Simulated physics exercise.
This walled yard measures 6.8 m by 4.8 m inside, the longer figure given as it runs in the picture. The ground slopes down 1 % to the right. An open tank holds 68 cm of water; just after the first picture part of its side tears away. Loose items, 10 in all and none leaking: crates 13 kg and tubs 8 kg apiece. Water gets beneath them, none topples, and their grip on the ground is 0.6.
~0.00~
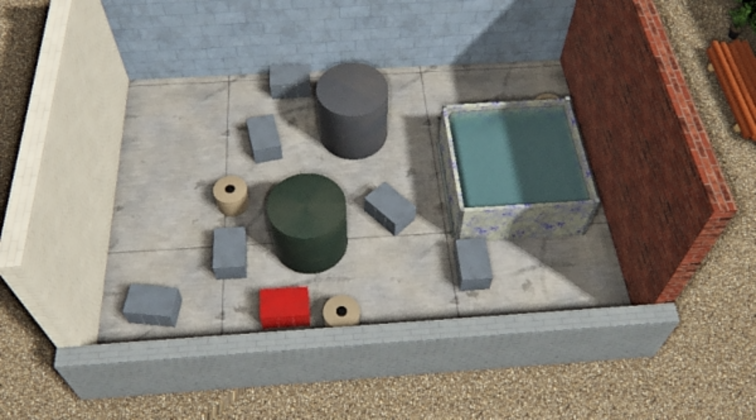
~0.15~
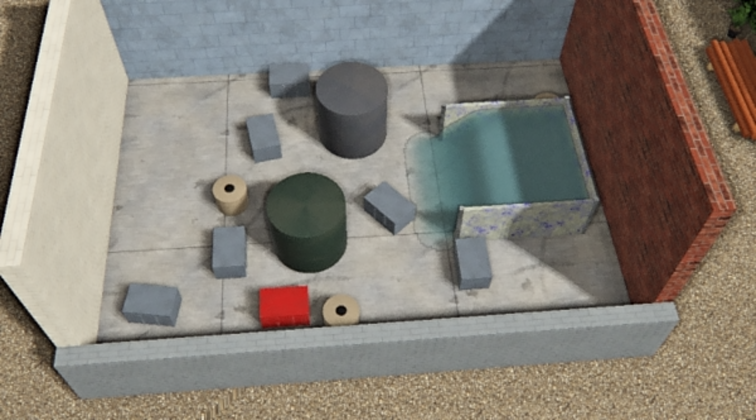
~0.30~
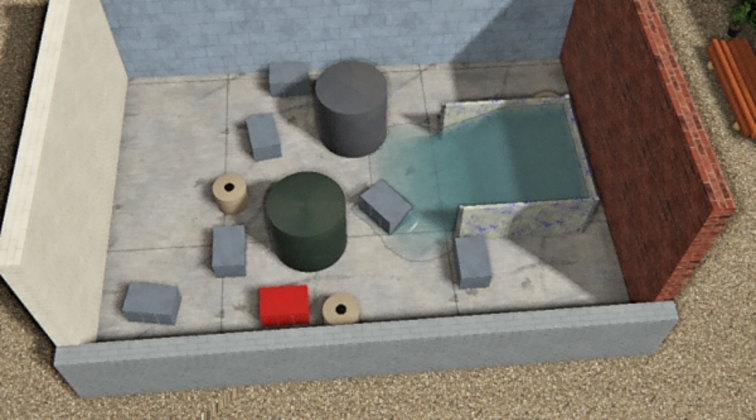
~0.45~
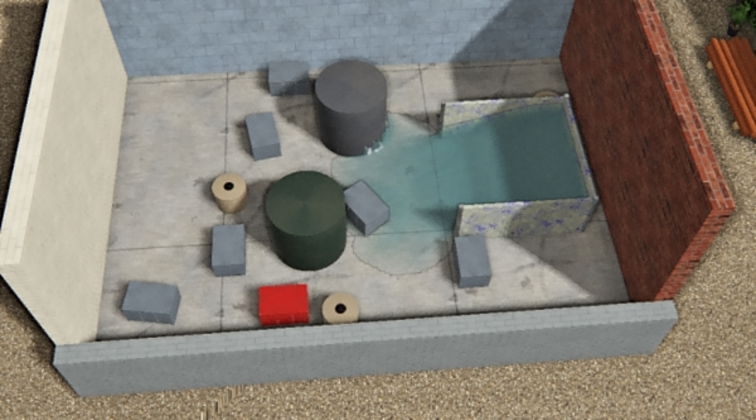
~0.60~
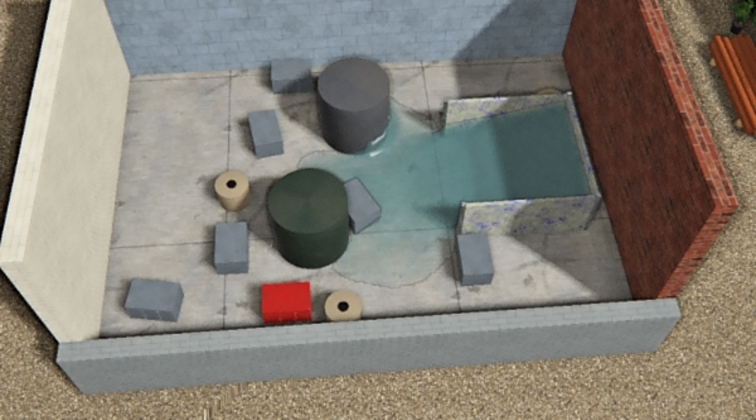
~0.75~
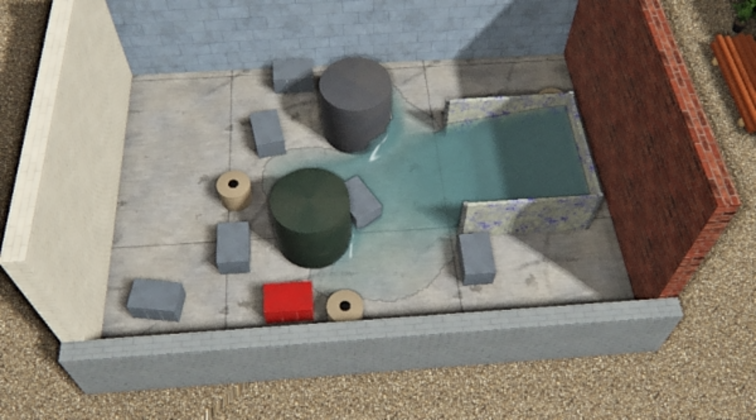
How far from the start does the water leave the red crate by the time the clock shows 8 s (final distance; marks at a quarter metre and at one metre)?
The red crate ends far away.
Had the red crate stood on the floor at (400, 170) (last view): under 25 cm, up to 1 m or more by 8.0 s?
It gets carried off.
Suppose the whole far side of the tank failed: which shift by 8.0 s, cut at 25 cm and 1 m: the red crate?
Then the red crate slides a little.
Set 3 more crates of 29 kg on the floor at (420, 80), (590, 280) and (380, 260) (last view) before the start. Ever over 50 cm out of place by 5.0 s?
In turn: Less, less, more.
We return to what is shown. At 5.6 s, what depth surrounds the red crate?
Roughly 11 cm.
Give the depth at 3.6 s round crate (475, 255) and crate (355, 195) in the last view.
About 1 and 4 cm.
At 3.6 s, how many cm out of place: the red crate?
About 140 cm.
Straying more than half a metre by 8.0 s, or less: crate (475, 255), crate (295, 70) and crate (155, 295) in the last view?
In that order: Under, more, over.
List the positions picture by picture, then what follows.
The red crate at (284, 302), on the bottom; 2.9 m2 under water; 0 of 10 have shifted, in the first picture.
The red crate at (284, 301) rests on the ground; water covers 3.8 m2; 0 of 10 have shifted, in the second picture.
The red crate at (284, 300), on the bottom; 4.8 m2 under water; 1 of 10 have shifted, in the third picture.
The red crate at (283, 299) rests on the ground; 5.9 m2 under water; 1 of 10 have shifted, in the fourth picture.
The red crate at (286, 297), on the bottom; water covers 7.1 m2; 1 of 10 have shifted, in the fifth picture.
The red crate at (288, 297) rests on the ground; water covers 8.2 m2; 1 of 10 have shifted, in the sixth picture.
After 1.6 s the red crate is near (255, 303), 0.4 m from its start, aground; 2 afloat.
After 3.6 s the red crate is near (181, 277), 1.4 m from its start, afloat; 6 afloat.
After 5.6 s the red crate is near (230, 200), 1.6 m from its start, afloat; 9 afloat.
After 8.0 s the red crate is near (259, 151), 2.3 m from its start, afloat; 10 afloat.
